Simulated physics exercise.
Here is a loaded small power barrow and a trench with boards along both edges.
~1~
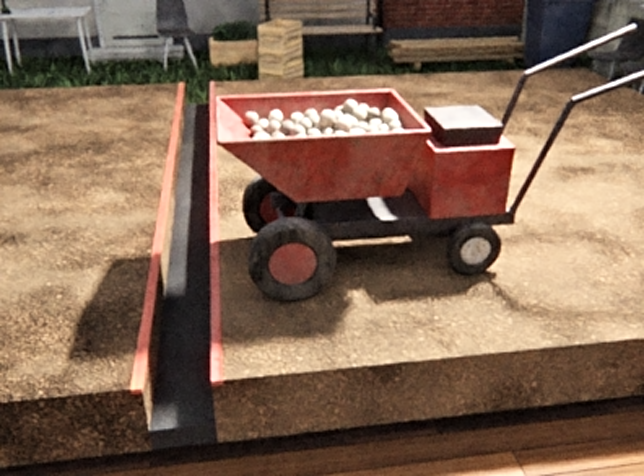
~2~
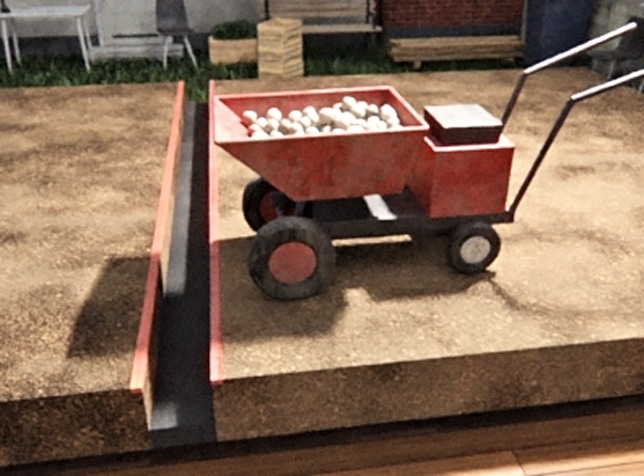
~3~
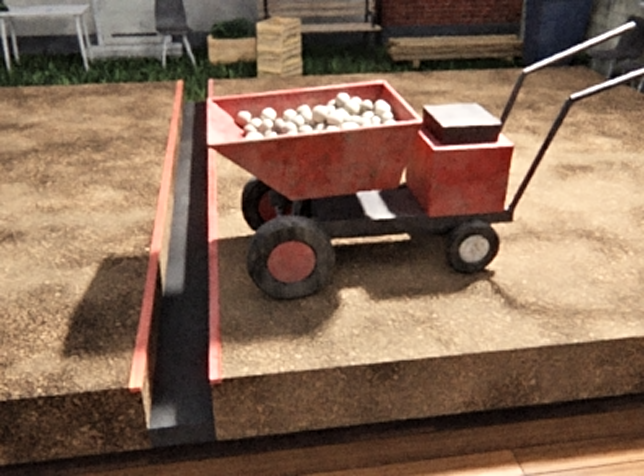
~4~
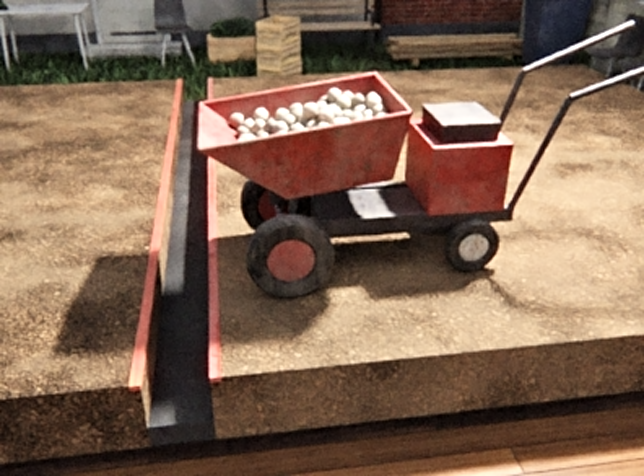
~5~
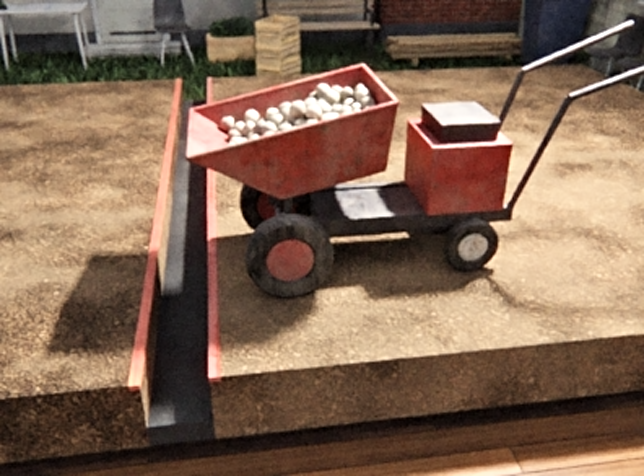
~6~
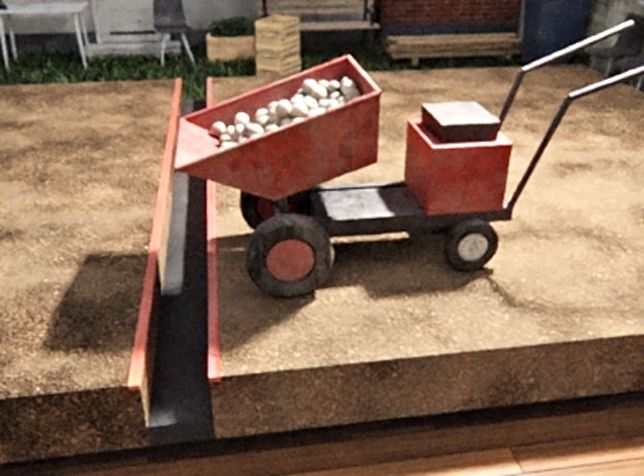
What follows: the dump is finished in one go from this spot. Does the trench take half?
The trench takes less than half.
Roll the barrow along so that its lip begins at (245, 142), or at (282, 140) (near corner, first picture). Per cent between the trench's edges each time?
In turn 30 and 80 in a hundred.
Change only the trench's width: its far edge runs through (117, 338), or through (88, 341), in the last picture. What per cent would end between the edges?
First some 30, then 70 per cent.
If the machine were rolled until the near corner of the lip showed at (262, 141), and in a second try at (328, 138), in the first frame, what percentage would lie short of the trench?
First some 0, then 20 per cent.
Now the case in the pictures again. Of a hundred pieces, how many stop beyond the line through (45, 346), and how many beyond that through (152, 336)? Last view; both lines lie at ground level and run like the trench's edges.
Roughly 40 per cent, and 90 per cent.
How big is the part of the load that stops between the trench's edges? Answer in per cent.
Close to 0 per cent.
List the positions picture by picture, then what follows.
Lip of the skip near (219, 143), level; top of the load near (338, 127), river pebbles; first edge of the trench near (216, 333); far edge near (143, 340), the trench under half as wide as the skip, and about as deep as wide, in the first frame.
Lip of the skip near (217, 143), level; top of the load near (336, 125), in the second frame.
Lip of the skip near (210, 146), tipped barely; top of the load near (342, 120), in the third frame.
Lip of the skip near (200, 150), tipped a little; top of the load near (344, 124), in the fourth frame.
Lip of the skip near (188, 158), tipped a little; top of the load near (344, 112), in the fifth frame.
Lip of the skip near (177, 169), tipped clearly; top of the load near (331, 107); first edge of the trench near (214, 330); far edge near (141, 336), in the sixth frame.
Shortly afterwards, skip tipped steeply; the whole lot in the skip.
Next, skip tipped steeply; near two thirds in the skip; near a quarter beyond it; only a few falling.
Some moments later, skip tipped right over; a little in the skip; only a few in or heaped over the trench; the bulk beyond it.
In the end, skip tipped right over; a little in the skip; only a few in or heaped over the trench; the bulk beyond it.
